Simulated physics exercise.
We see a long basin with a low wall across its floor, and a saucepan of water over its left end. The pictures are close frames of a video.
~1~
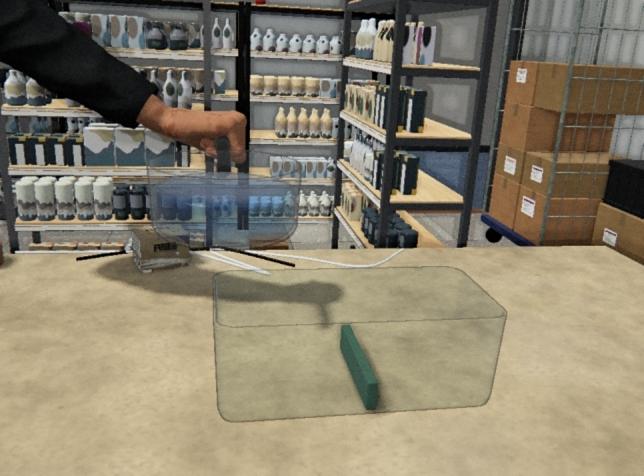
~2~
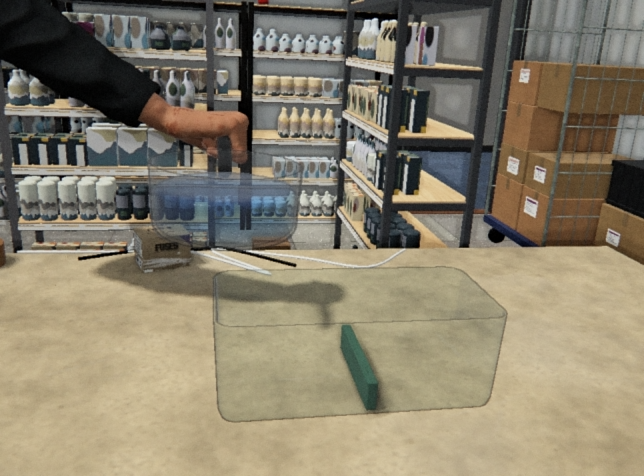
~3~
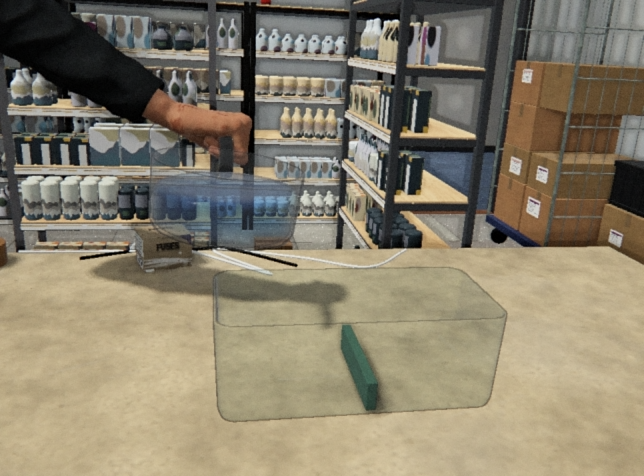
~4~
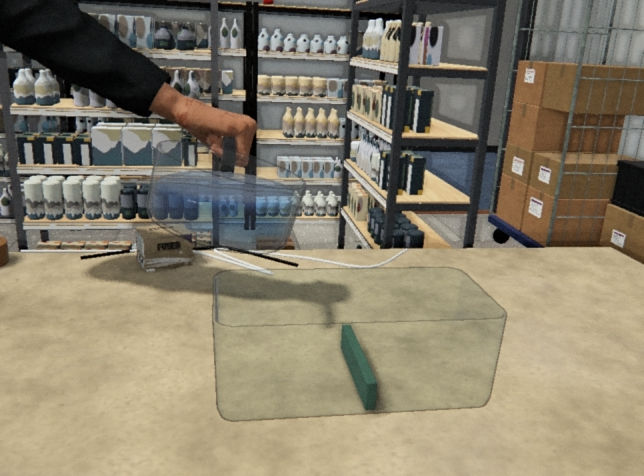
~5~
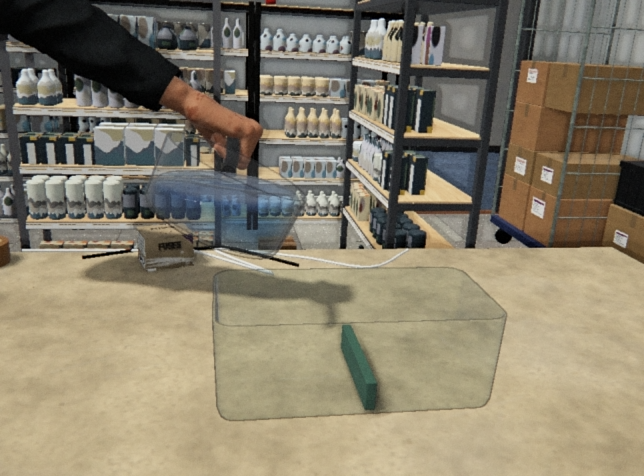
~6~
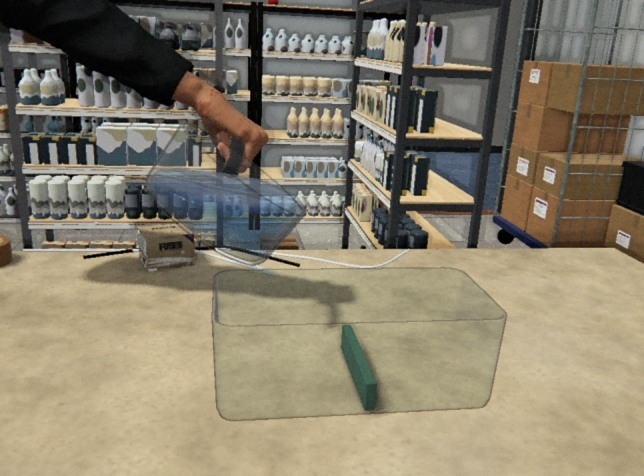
A hand gradually tilts a clear pan of water rightward above a long, see-through basin.
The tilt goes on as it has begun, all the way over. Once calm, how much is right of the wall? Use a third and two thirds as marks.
In the end less than a third is right of the wall.
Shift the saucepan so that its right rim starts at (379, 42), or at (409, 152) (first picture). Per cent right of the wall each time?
In turn 65 and 75 in a hundred.
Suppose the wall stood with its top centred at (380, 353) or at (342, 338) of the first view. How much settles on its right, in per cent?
The first gives 25 %, the second 15 %.
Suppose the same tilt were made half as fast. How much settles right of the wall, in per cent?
Roughly 15 in a hundred.
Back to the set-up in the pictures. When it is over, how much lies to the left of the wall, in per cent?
About 75 per cent.
A moment on, the tilt is 100° and 20 per cent is still to pour, 43 is left of the wall and 0 right of it.
Next, the tilt is 105° and 5 per cent is still to pour, 76 is left of the wall and 8 right of it.
Then the tilt is 105° and 1 per cent is still to pour, 75 is left of the wall and 17 right of it.
Later the tilt is 105° and 0 per cent is still to pour, 75 is left of the wall and 19 right of it.
Finally, 74 per cent lies left of the wall, 20 right of it and 5 outside.
